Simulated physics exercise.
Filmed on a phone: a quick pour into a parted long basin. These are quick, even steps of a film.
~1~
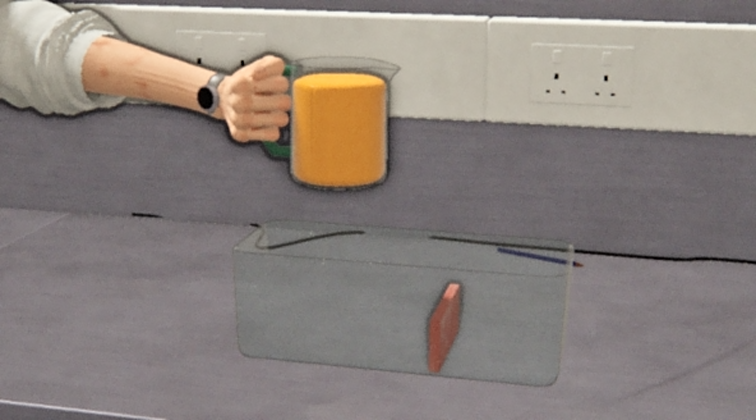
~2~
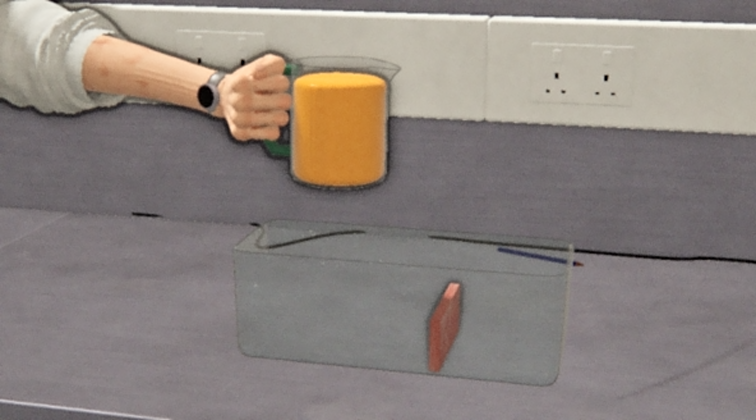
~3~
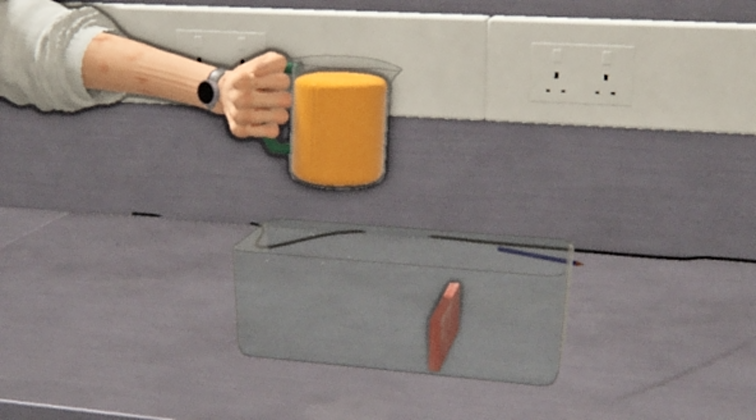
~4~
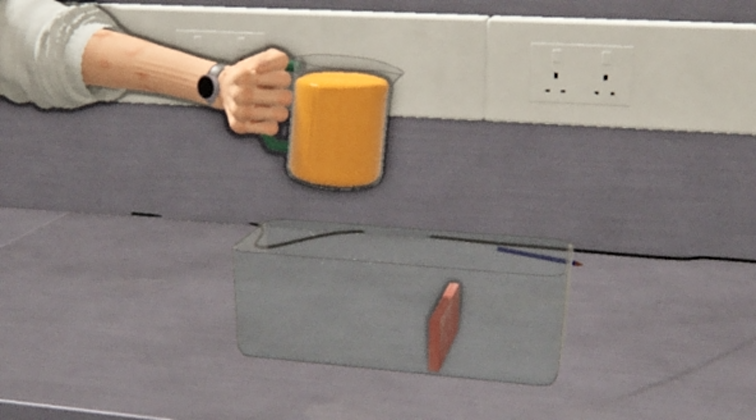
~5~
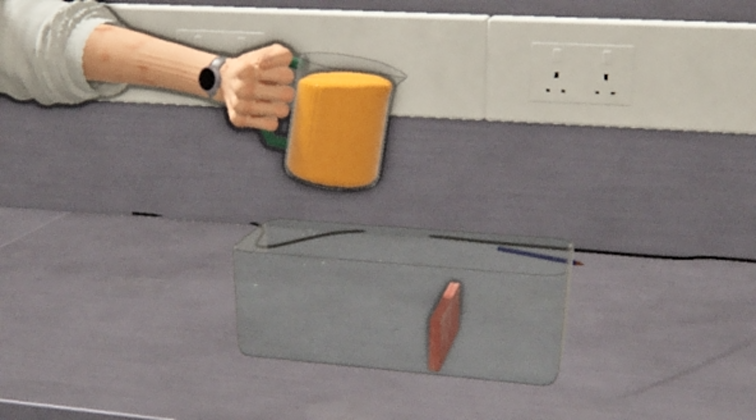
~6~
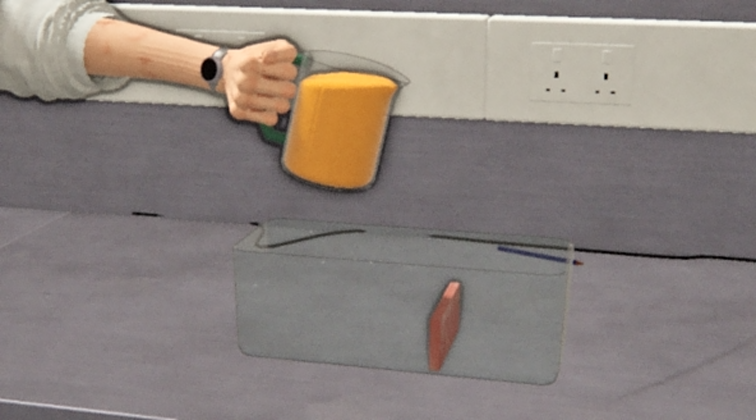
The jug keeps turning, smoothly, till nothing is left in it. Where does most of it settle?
Most lies in the right-hand part.
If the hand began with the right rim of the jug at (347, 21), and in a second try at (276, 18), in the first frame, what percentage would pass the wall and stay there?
About 15 and 0 per cent.
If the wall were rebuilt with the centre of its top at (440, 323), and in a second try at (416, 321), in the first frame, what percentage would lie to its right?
Near 80 % and 90 %.
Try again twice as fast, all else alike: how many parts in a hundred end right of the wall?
Near 85 %.
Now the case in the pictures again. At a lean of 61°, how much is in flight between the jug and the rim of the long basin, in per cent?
Near 10 %.
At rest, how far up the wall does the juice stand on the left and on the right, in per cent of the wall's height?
Left about 10, right about 70.
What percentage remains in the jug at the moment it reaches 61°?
Some 85 per cent.
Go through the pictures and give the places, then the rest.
In the first frame, it leans 0°; its right rim is at (400, 67); the juice meets the walls at (297, 79) and (387, 83); the long basin's rim runs from (250, 236) to (569, 261); the wall's top is at (446, 303).
In the second frame, it leans 1°; its right rim is at (401, 67); the juice meets the walls at (298, 78) and (386, 83).
In the third frame, it leans 2°; its right rim is at (402, 69); the juice meets the walls at (299, 77) and (387, 82).
In the fourth frame, it leans 5°; its right rim is at (404, 72); the juice meets the walls at (300, 78) and (390, 84).
In the fifth frame, it leans 8°; its right rim is at (407, 76); the juice meets the walls at (302, 79) and (393, 83).
In the sixth frame, it leans 12°; its right rim is at (410, 81); the juice meets the walls at (303, 81) and (398, 85).
A moment on, the tilt is 61° and 85 per cent is still to pour, 0 is left of the wall and 3 right of it.
Next, the tilt is 91° and 41 per cent is still to pour, 1 is left of the wall and 40 right of it.
Then the tilt is 98° and 9 per cent is still to pour, 7 is left of the wall and 80 right of it.
Later the tilt is 98° and 1 per cent is still to pour, 14 is left of the wall and 84 right of it.
In the end 16 per cent lies left of the wall, 84 right of it and 0 outside.
